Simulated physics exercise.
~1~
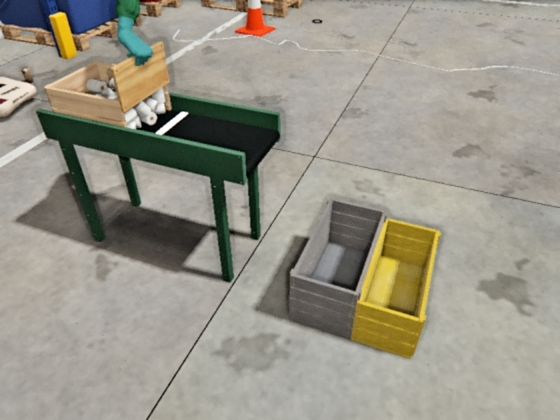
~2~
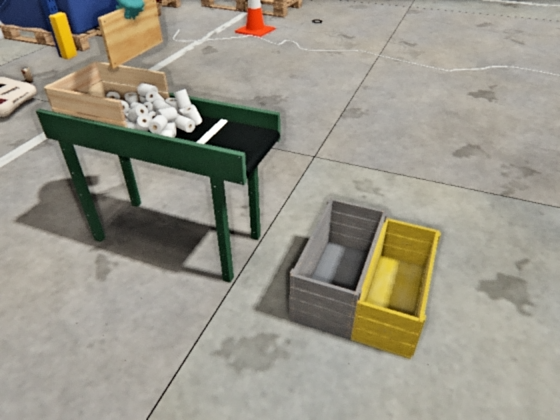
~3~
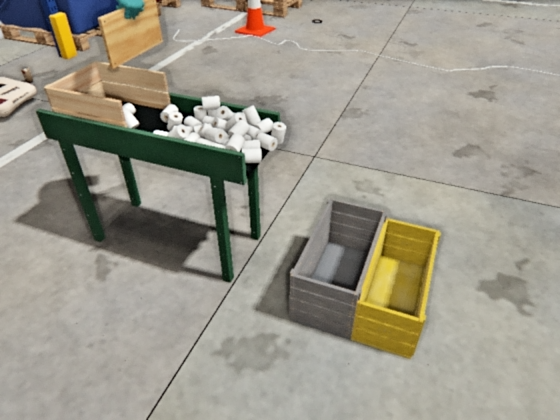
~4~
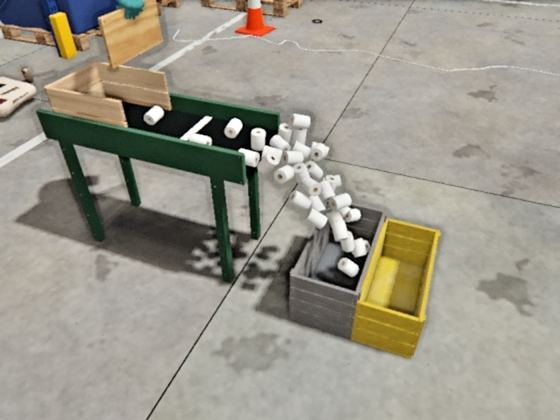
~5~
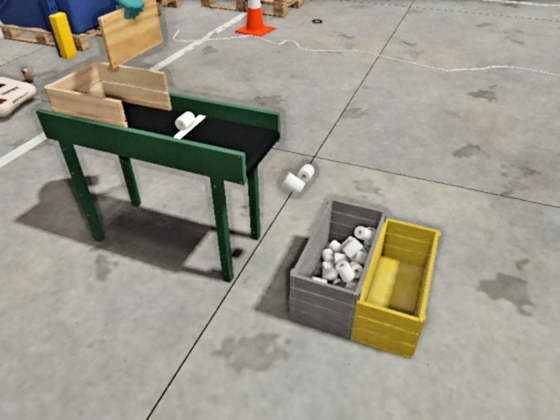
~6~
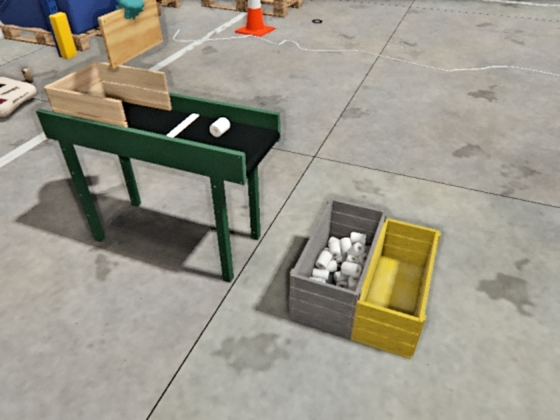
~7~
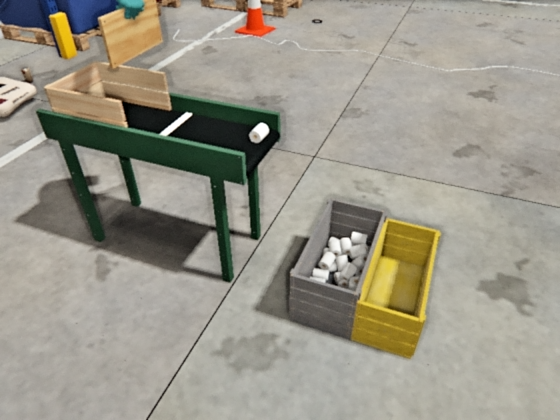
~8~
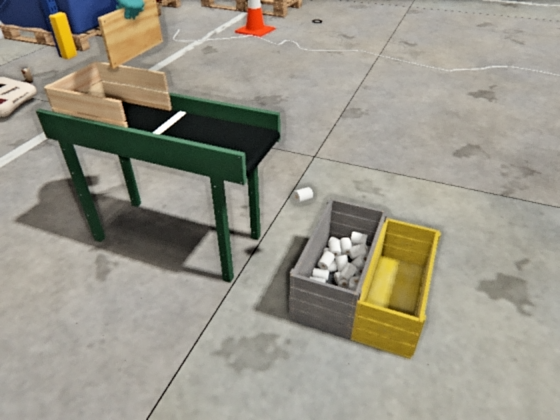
On a stained concrete warehouse floor, seen from above at an angle, a green table with a black belt stands at the left, below an orange cone, with a grey bin and a yellow tote side by side at the lower right. A green gripper at a wooden pen on the belt's far end raises the wooden gate, and white paper rolls spill out. They ride rightward in a cluster, then pour off the end into the grey bin. A few stragglers follow, and the last roll drops off alone, ending just short of the grey bin while the yellow tote stays empty.
